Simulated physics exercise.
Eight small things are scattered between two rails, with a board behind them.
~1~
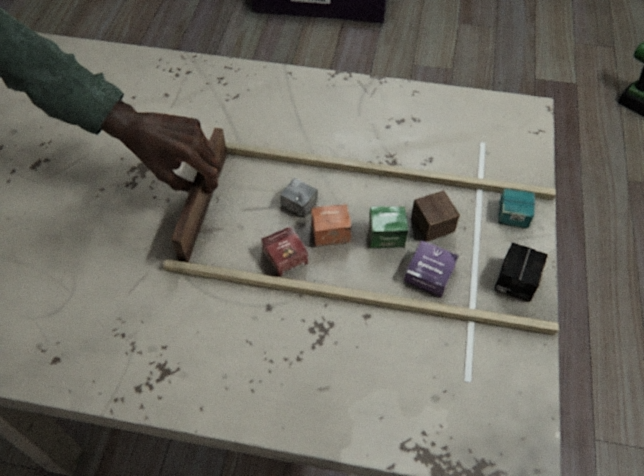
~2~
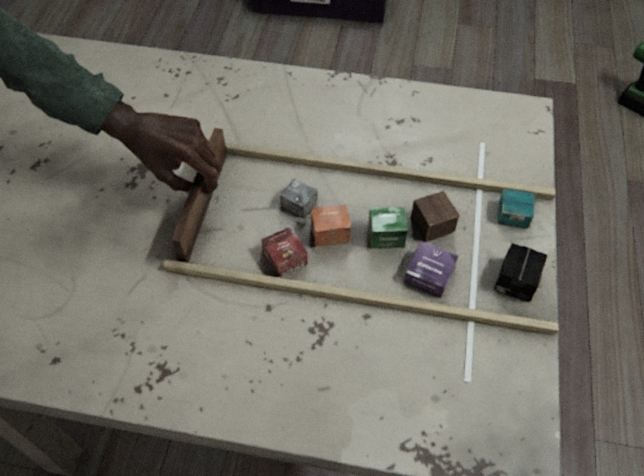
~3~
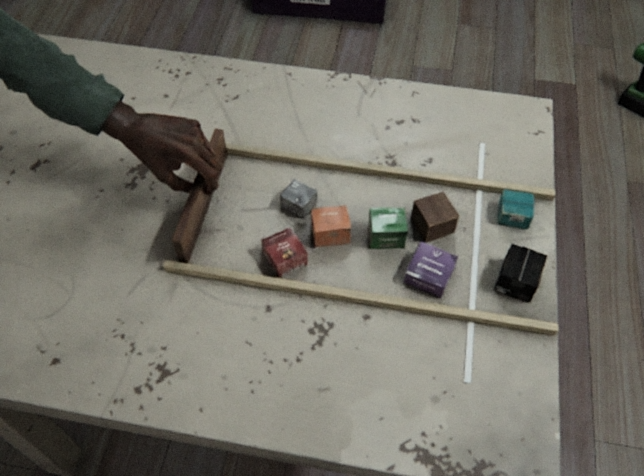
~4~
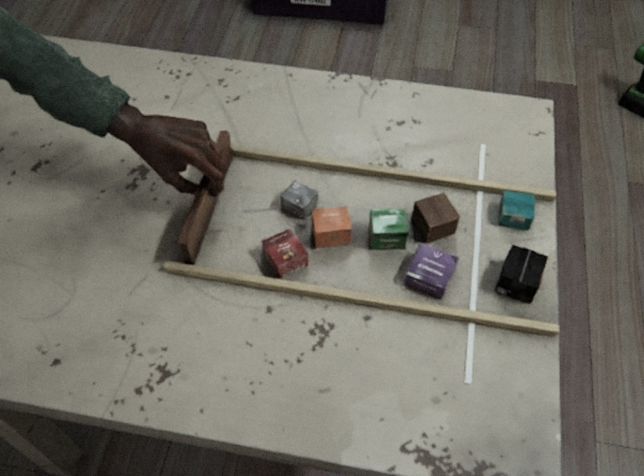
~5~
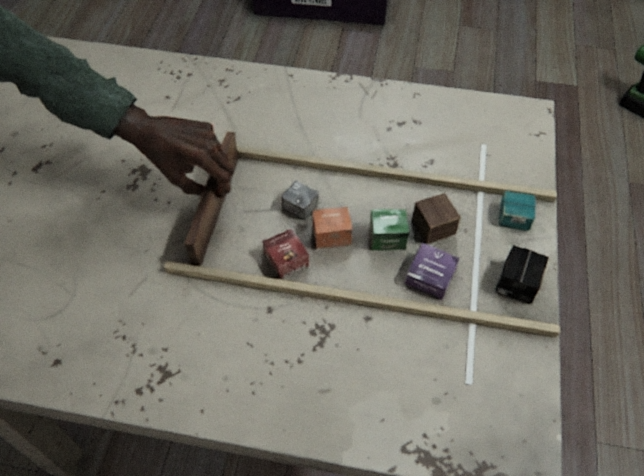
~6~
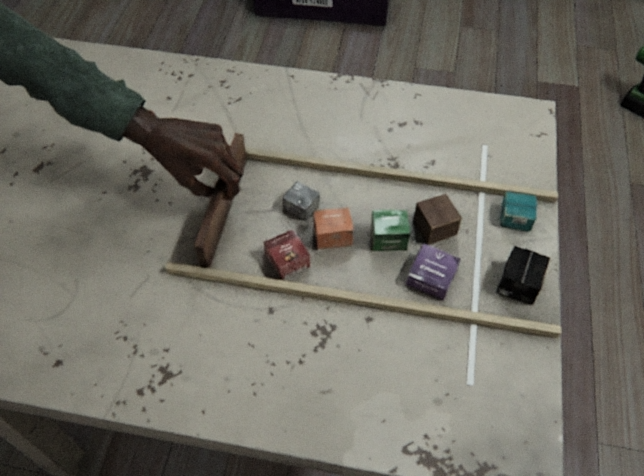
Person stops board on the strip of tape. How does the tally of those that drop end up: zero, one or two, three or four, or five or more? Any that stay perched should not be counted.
The tally ends at one or two.
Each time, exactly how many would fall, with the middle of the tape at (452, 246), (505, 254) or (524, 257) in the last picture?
Tallies in the order given: 0, 3, 5.
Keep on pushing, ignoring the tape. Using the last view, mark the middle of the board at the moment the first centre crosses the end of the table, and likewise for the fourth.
Roughly (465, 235) for the earlier crossing, roughly (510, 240) for the later one.
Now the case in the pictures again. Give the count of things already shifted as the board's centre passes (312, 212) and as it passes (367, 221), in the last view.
Moved so far: 3, then 6.
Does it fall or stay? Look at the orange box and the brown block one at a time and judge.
The orange box stays put, and the brown block stays put.
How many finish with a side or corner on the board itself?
At rest, 3 are in contact.
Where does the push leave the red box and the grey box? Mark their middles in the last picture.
They come to rest around (495, 297) and (496, 226).
Soon after, none off yet; black box at rest near (523, 275); turquoise box at rest near (519, 212); purple box at rest near (434, 271).
Then, none off yet; black box at rest near (523, 275); turquoise box at rest near (519, 212); purple box moving near (439, 278).
Further on, none off yet; black box moving near (534, 277); turquoise box at rest near (519, 212); purple box moved about its own width near (489, 293).
By the end, the number that fall off is one or two; fallen, turquoise box and black box.
